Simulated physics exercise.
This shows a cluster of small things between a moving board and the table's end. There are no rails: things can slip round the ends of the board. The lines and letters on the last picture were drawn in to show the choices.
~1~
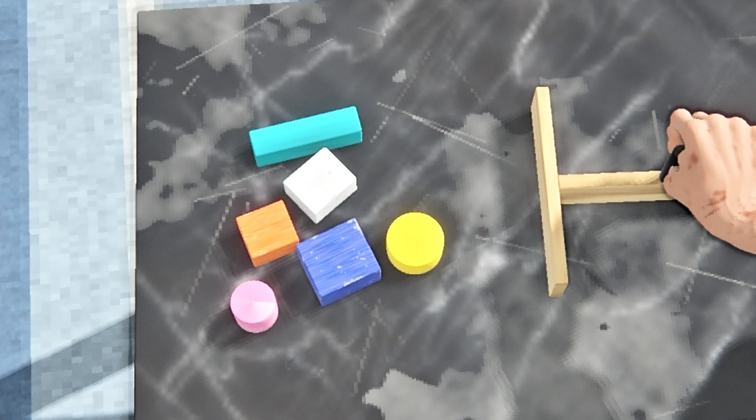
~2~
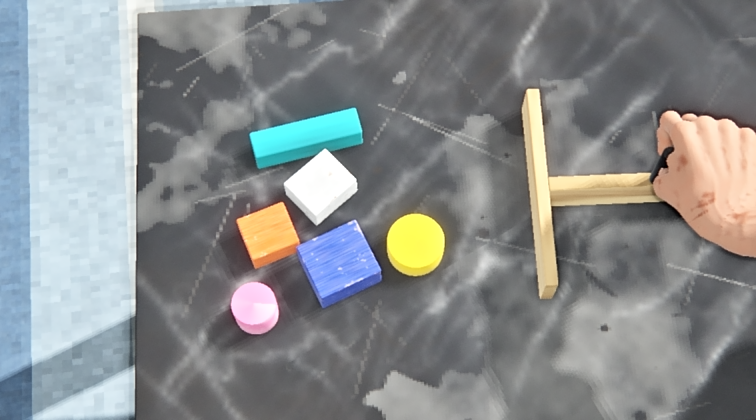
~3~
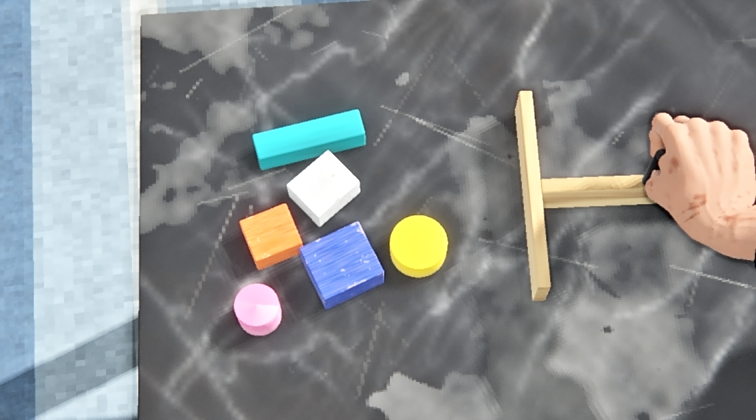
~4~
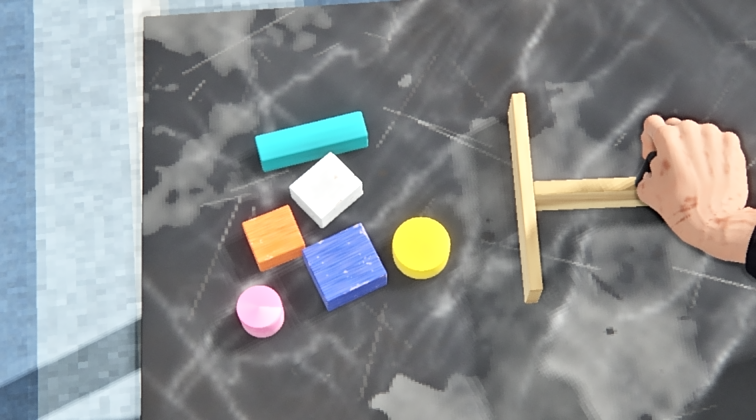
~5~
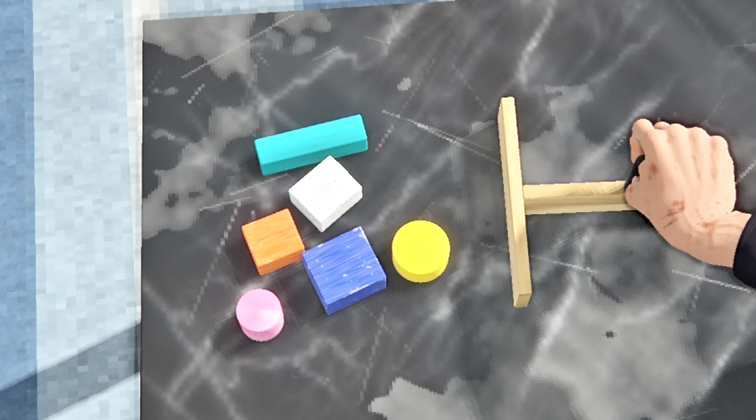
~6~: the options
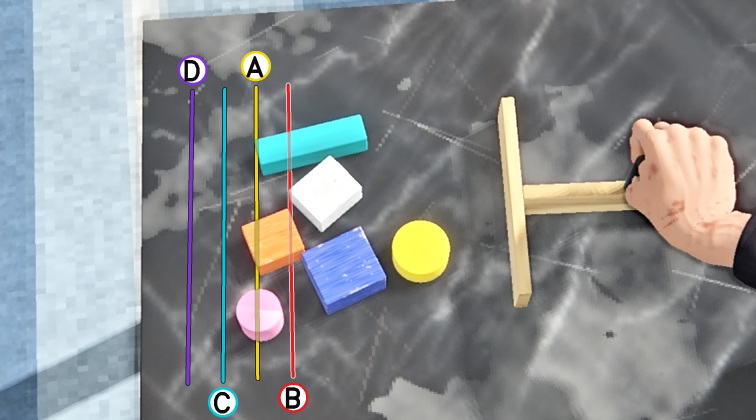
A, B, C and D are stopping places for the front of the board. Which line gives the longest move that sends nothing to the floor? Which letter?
At C, and not beyond.
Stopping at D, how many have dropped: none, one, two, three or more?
In all, two.
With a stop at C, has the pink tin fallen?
No.
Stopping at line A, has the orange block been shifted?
Yes.
On the copy, A at (257, 226); B at (291, 224); C at (224, 228); D at (190, 231).
On C. First, board (411, 199); blue block (320, 276); yellow tin (377, 255).
Then, board (306, 206); pink tin (209, 357); orange block (222, 234).
Finally, board (224, 212); orange block (151, 235); turquoise stick (168, 144); nothing has fallen.
By contrast, A is safe but short; B is safe but short; D drops the turquoise stick and orange block.
